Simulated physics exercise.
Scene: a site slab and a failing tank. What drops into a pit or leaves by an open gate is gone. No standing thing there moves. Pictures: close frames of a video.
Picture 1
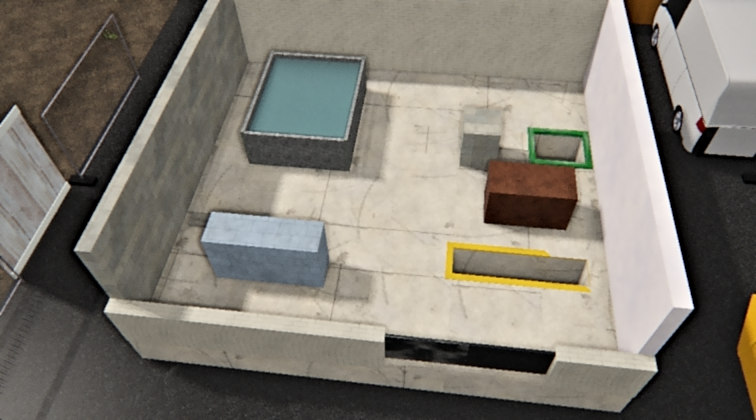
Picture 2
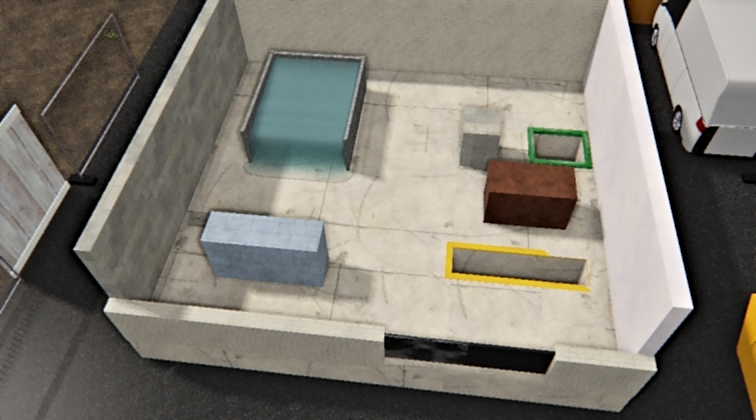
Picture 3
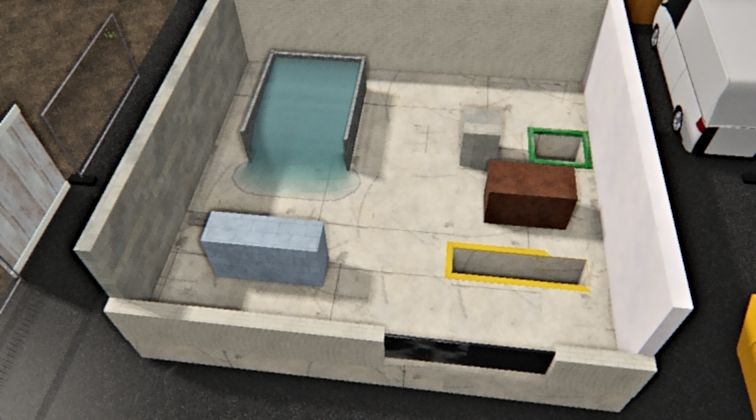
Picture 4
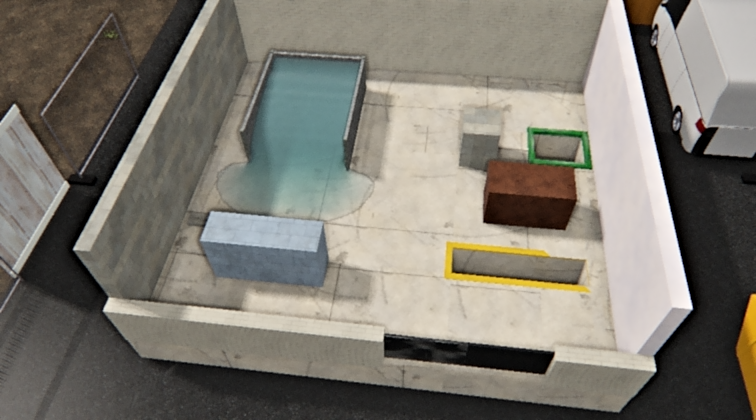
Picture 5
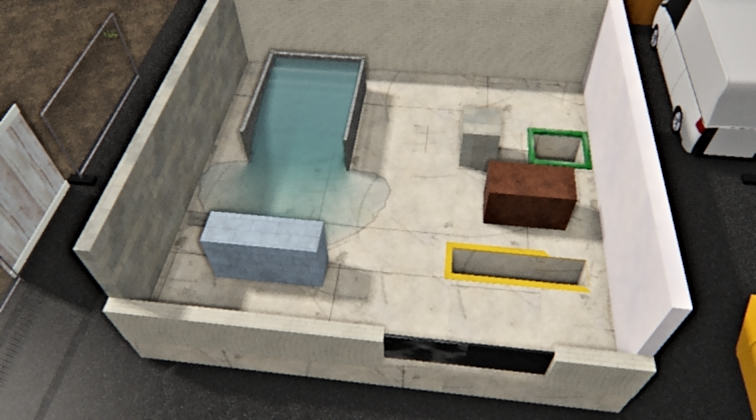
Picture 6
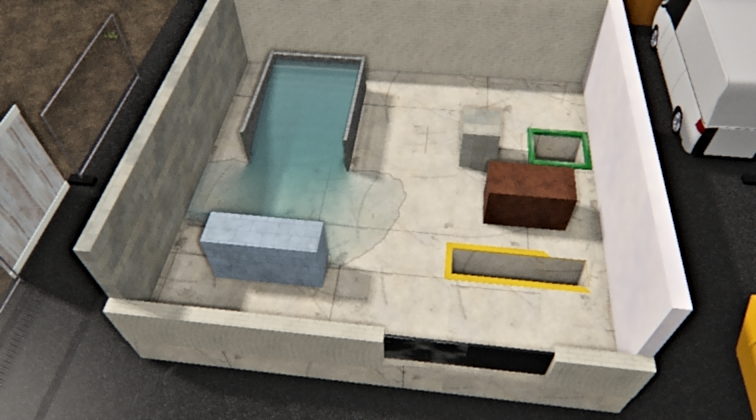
Teal water pours from the open front of a grey tank at the back left of a pale, walled concrete slab, seen from high above. A blue-grey block stands in front of it, with a small grey block, a reddish-brown block, and green-edged and yellow-edged pits to the right. The water spreads forward in a thin, rounded sheet, reaches the blue-grey block and widens rightward past it.
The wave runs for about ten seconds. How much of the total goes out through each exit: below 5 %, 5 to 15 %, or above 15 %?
The gate will likely win a minor part below five per cent; the yellow pit will likely win a major part beyond fifteen per cent; the green pit will likely win a minor part below five per cent.
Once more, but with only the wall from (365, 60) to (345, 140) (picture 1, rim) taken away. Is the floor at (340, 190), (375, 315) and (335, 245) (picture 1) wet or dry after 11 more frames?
Listed in order, they come out without a puddle, without a puddle and without a puddle.
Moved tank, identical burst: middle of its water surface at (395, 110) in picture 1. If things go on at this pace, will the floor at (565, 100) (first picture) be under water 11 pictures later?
Untouched.
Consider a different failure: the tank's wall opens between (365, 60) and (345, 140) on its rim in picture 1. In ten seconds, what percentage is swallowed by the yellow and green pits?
Yellow 20 %, green 25 %.
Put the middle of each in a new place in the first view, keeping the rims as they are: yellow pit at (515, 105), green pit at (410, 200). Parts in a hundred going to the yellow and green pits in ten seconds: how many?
Split: Yellow 12 %, green 6 %.
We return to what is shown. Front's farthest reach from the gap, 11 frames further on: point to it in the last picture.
Farthest reach: About (526, 364).
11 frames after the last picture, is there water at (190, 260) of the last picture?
By then it's swamped.
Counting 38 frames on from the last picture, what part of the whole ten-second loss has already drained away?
Roughly 45 %.
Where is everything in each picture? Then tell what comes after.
In the first picture, still water in the open tank at (307, 96).
In the second picture, water pours out at (298, 156) and has run to (350, 172).
In the third picture, the front is at (237, 179), out from the gap at (298, 157).
In the fourth picture, water pours out at (298, 158) and has run to (359, 204).
In the fifth picture, water pours out at (298, 158) and has run to a hidden place.
In the sixth picture, water pours out at (298, 159) and has run to (342, 261).
A moment on, water covers 25 % of the floor; the gate 0 %, the yellow pit 0 %, the green pit 0 %.
Next, water covers 35 % of the floor; the gate 0 %, the yellow pit 0 %, the green pit 0 %.
Then, water covers 55 % of the floor; the gate 0 %, the yellow pit 4 %, the green pit 0 %.
Later, water covers 75 % of the floor; the gate 0 %, the yellow pit 18 %, the green pit 1 %.
In the end, water covers 95 % of the floor; the gate 0 %, the yellow pit 40 %, the green pit 3 %.
